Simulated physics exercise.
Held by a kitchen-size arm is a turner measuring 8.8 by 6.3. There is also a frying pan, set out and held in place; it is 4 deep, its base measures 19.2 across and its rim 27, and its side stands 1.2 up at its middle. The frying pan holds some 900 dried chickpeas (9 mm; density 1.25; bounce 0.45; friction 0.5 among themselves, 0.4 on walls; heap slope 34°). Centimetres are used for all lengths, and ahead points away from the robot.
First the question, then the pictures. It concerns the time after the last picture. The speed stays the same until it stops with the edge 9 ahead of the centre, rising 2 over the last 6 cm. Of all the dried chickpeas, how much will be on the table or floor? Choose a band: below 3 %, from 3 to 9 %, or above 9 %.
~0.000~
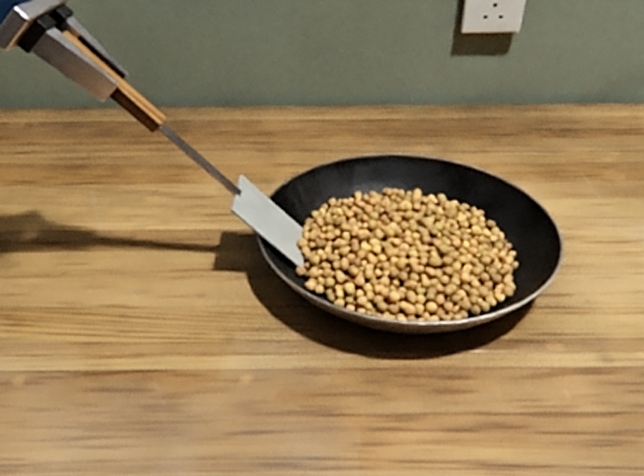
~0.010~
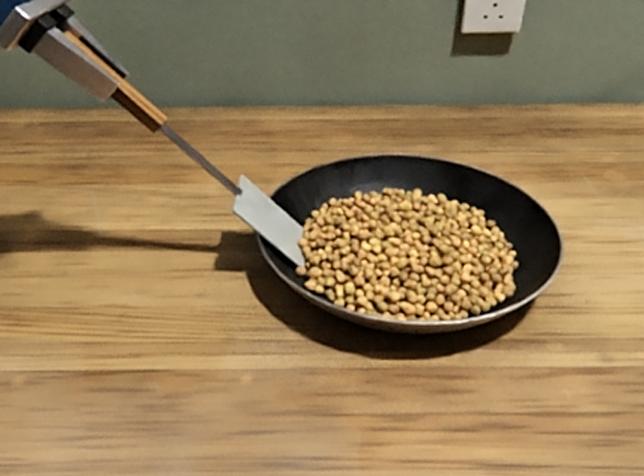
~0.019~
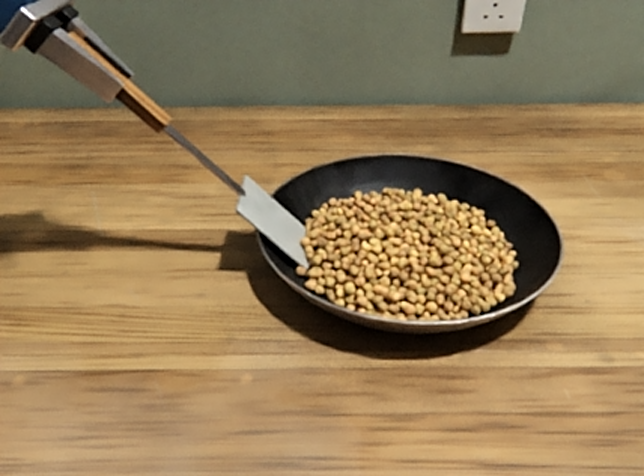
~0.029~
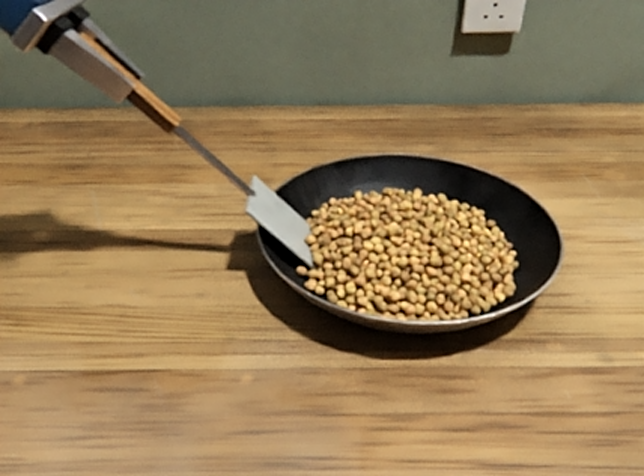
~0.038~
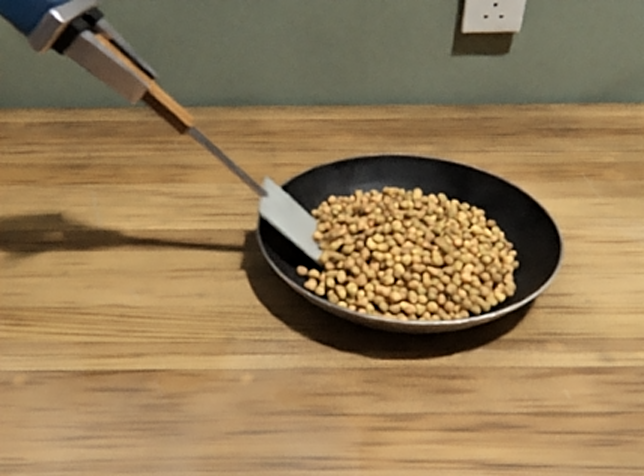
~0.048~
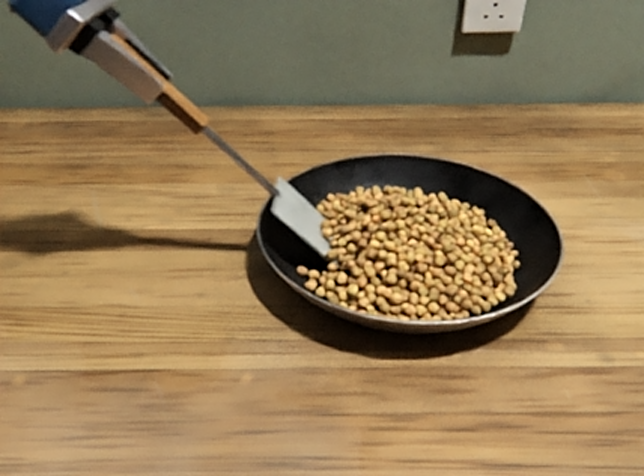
Above 9 %.
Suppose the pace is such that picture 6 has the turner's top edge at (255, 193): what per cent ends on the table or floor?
Some 5 per cent.
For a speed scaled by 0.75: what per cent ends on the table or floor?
Something close to 10 per cent ends up on the table or floor.
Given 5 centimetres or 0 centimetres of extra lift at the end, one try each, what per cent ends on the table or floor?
I'd put it near 15 in a hundred, then near 10 in a hundred.
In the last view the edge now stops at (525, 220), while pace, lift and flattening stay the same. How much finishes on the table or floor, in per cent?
I'd estimate about 20 per cent.
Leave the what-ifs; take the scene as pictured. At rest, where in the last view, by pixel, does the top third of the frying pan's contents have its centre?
Pixel estimate: About (474, 227).
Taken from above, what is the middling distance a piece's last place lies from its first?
The answer is about 3 cm.
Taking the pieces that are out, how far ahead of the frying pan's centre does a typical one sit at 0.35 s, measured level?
I'd say some 24 centimetres.
After 0.09 s, sloping 48°, highest piece 6 above the table; 900 in the frying pan.
After 0.13 s, sloping 48°, highest piece 7 above the table; 900 in the frying pan.
After 0.35 s, sloping 48°, highest piece 8 above the table; 754 in the frying pan, 136 on the table or floor, 10 on the blade or in flight.
After 1.40 s, sloping 48°, highest piece 5 above the table; 754 in the frying pan, 146 on the table or floor.
At rest, 754 in the frying pan, 146 on the table or floor. That is 16 % on the table or floor.
